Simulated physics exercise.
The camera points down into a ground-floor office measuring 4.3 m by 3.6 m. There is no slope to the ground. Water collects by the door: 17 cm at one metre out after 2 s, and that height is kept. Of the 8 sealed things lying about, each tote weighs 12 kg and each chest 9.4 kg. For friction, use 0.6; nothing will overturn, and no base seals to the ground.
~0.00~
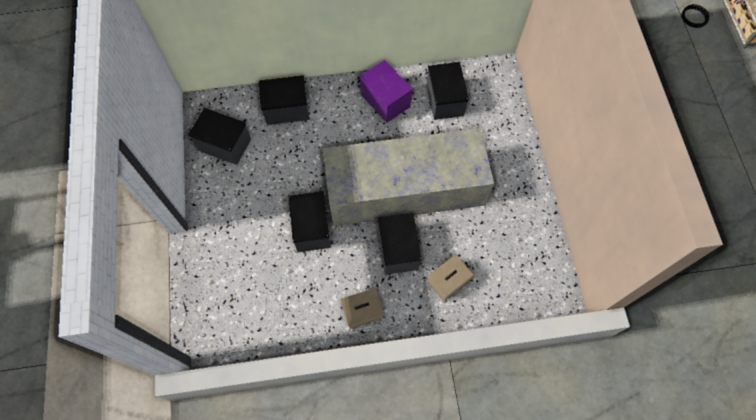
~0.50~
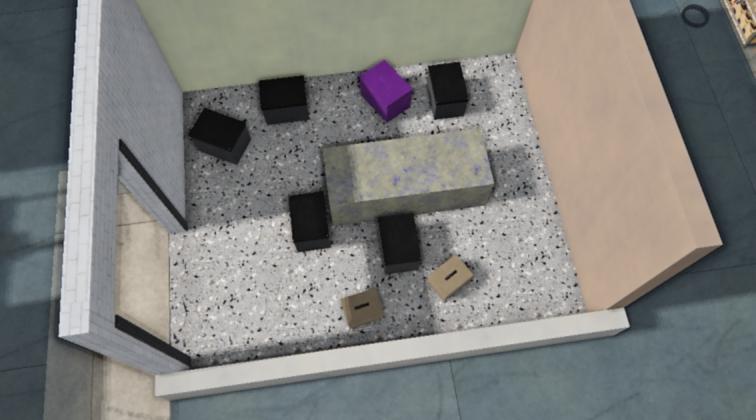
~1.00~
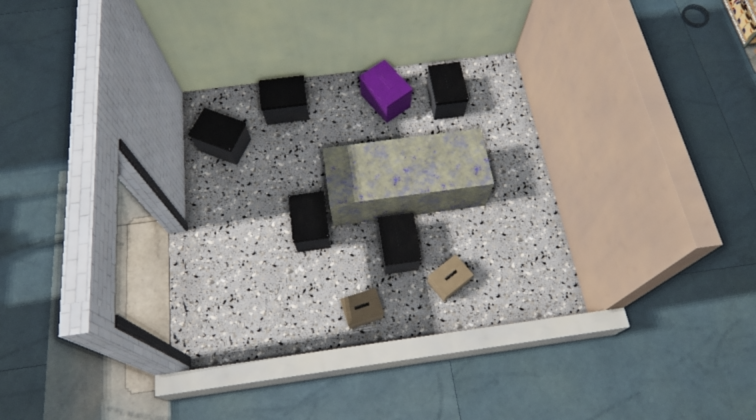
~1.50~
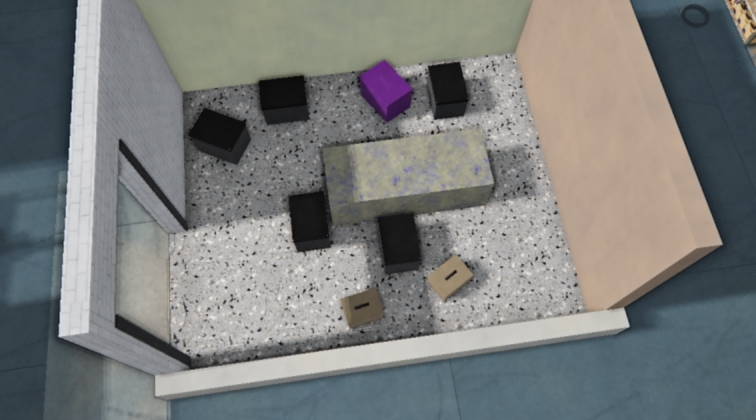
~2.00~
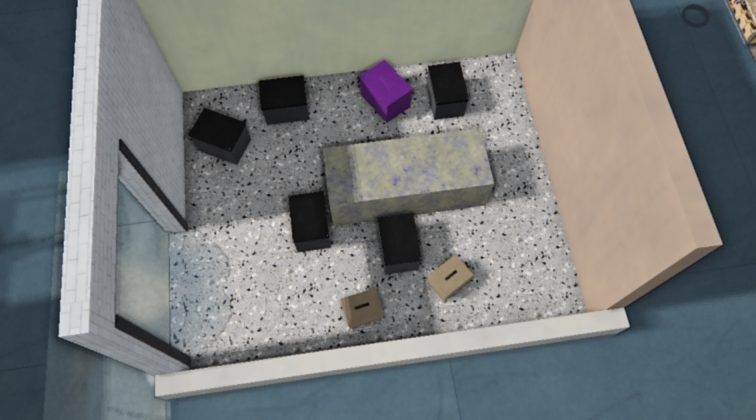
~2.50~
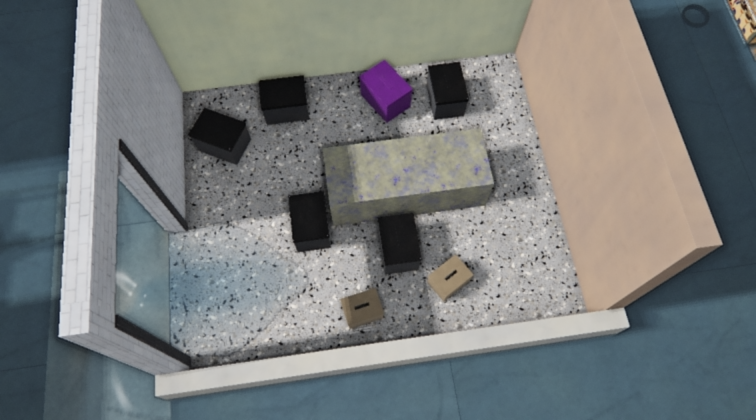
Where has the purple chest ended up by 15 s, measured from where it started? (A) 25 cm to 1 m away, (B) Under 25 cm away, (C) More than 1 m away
C.
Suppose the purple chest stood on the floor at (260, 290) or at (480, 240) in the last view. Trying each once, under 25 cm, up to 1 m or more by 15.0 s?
Run 1 - well off; run 2 - well off.
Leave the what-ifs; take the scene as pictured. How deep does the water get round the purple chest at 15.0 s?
Roughly 13 cm deep.
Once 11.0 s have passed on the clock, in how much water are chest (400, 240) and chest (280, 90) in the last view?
9 and 6 cm.
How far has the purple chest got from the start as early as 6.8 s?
0 cm or so by then.
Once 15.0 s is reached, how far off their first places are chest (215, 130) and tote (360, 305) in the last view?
They've ended up 100 cm and 300 cm away, in that order.
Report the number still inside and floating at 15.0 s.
It comes to 8.
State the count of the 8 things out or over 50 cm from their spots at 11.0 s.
Answer: 6.
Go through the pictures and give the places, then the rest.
The purple chest at (386, 83), on the bottom; 0.0 m2 under water; 0 of 8 have shifted, in the first frame.
The purple chest at (386, 83), on the bottom; water covers 0.0 m2; 0 of 8 have shifted, in the second frame.
The purple chest at (386, 83) rests on the ground; 0.0 m2 under water; 0 of 8 have shifted, in the third frame.
The purple chest at (386, 83) rests on the ground; water covers 0.0 m2; 0 of 8 have shifted, in the fourth frame.
The purple chest at (386, 83) rests on the ground; water covers 0.5 m2; 0 of 8 have shifted, in the fifth frame.
The purple chest at (386, 83) rests on the ground; water covers 1.4 m2; 0 of 8 have shifted, in the sixth frame.
After 3.5 s the purple chest is near (386, 83), 0.0 m from its start, aground; 0 afloat.
After 6.8 s the purple chest is near (387, 82), 0.0 m from its start, aground; 2 afloat.
After 11.0 s the purple chest is near (355, 115), 0.6 m from its start, afloat; 8 afloat.
After 15.0 s the purple chest is near (265, 73), 1.5 m from its start, afloat; 8 afloat.
